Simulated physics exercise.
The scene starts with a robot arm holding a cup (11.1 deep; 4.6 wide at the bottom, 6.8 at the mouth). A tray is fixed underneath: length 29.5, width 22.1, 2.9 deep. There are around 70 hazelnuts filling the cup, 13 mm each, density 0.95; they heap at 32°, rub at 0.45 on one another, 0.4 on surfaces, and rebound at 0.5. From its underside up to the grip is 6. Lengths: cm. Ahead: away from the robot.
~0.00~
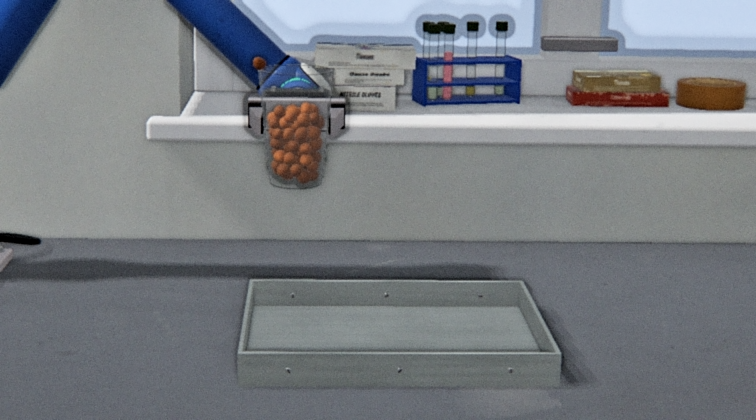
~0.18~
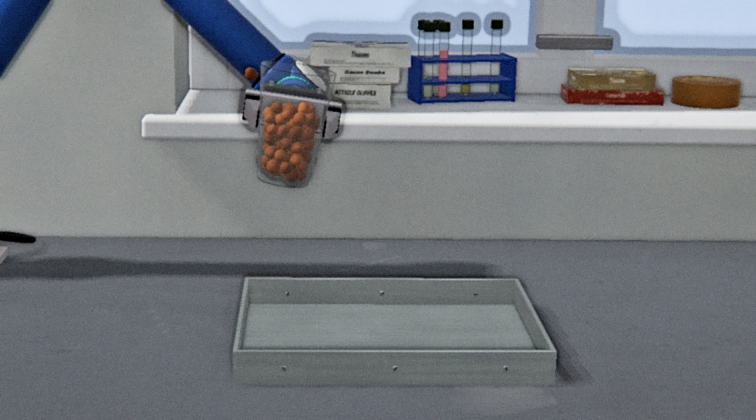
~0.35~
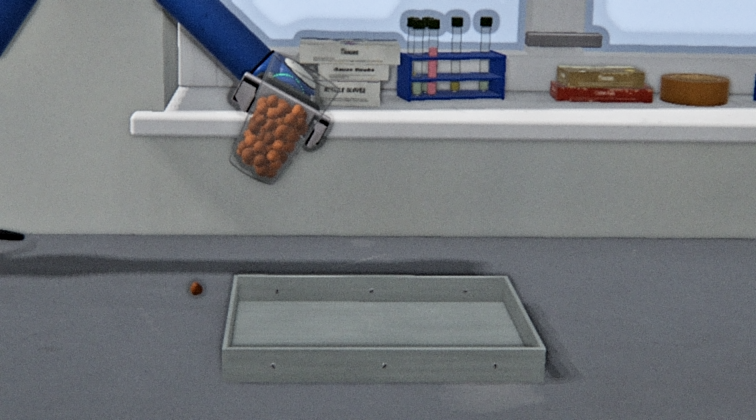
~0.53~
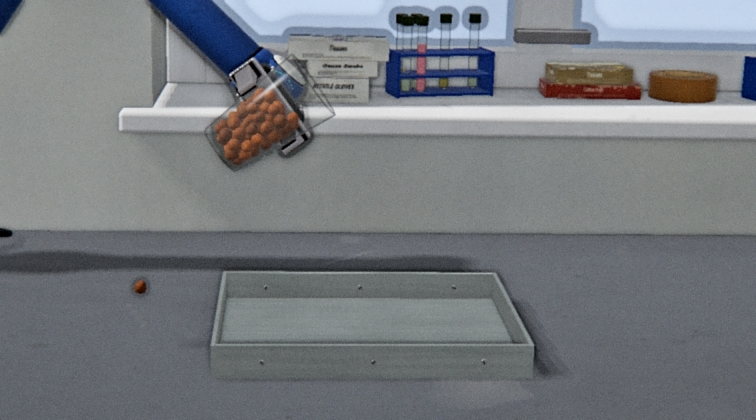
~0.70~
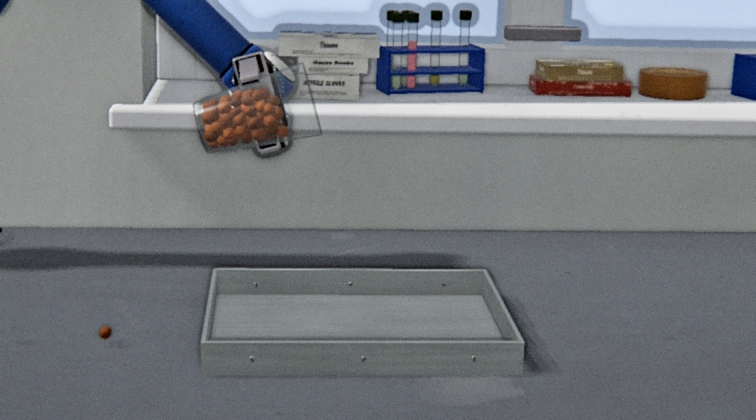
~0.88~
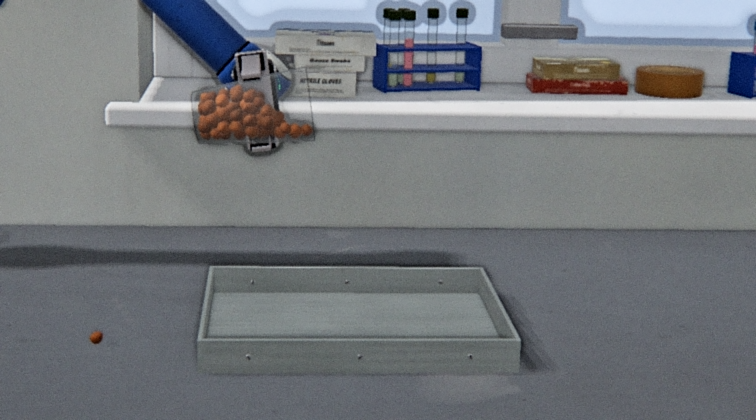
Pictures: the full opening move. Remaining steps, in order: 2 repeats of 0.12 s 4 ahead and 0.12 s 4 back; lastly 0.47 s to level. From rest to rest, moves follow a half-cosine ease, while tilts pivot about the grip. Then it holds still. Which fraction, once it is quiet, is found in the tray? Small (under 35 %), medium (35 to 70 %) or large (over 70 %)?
Medium.
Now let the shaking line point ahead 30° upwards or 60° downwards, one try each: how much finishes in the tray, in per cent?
Near 65 and 15 percent respectively.
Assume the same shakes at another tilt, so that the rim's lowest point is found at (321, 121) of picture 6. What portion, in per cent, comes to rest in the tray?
I'd say close to 20 per cent.
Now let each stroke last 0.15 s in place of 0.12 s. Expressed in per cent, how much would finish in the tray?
About 45 per cent, then.
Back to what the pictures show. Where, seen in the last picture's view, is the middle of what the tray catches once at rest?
Approximately (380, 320) in pixels.
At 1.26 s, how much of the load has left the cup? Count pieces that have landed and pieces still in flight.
Roughly 40 percent is out.
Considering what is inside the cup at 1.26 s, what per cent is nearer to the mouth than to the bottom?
I'd guess about 55 percent of it.
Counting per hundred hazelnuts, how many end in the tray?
About 55 per cent.
After 1.26 s, tilted 82° forward, highest piece 23 above the table; 43 in the cup, 24 in the tray, 1 on the table or floor, 2 in flight or on a rim.
After 1.64 s, tilted 29° forward, highest piece 26 above the table; 40 in the tray, 28 in the cup, 2 on the table or floor.
After 2.03 s, level, highest piece 21 above the table; 40 in the tray, 28 in the cup, 2 on the table or floor.
After 3.08 s, level, highest piece 21 above the table; 40 in the tray, 28 in the cup, 2 on the table or floor.
In the end, 40 in the tray, 28 in the cup, 2 on the table or floor. That is 57 % in the tray.
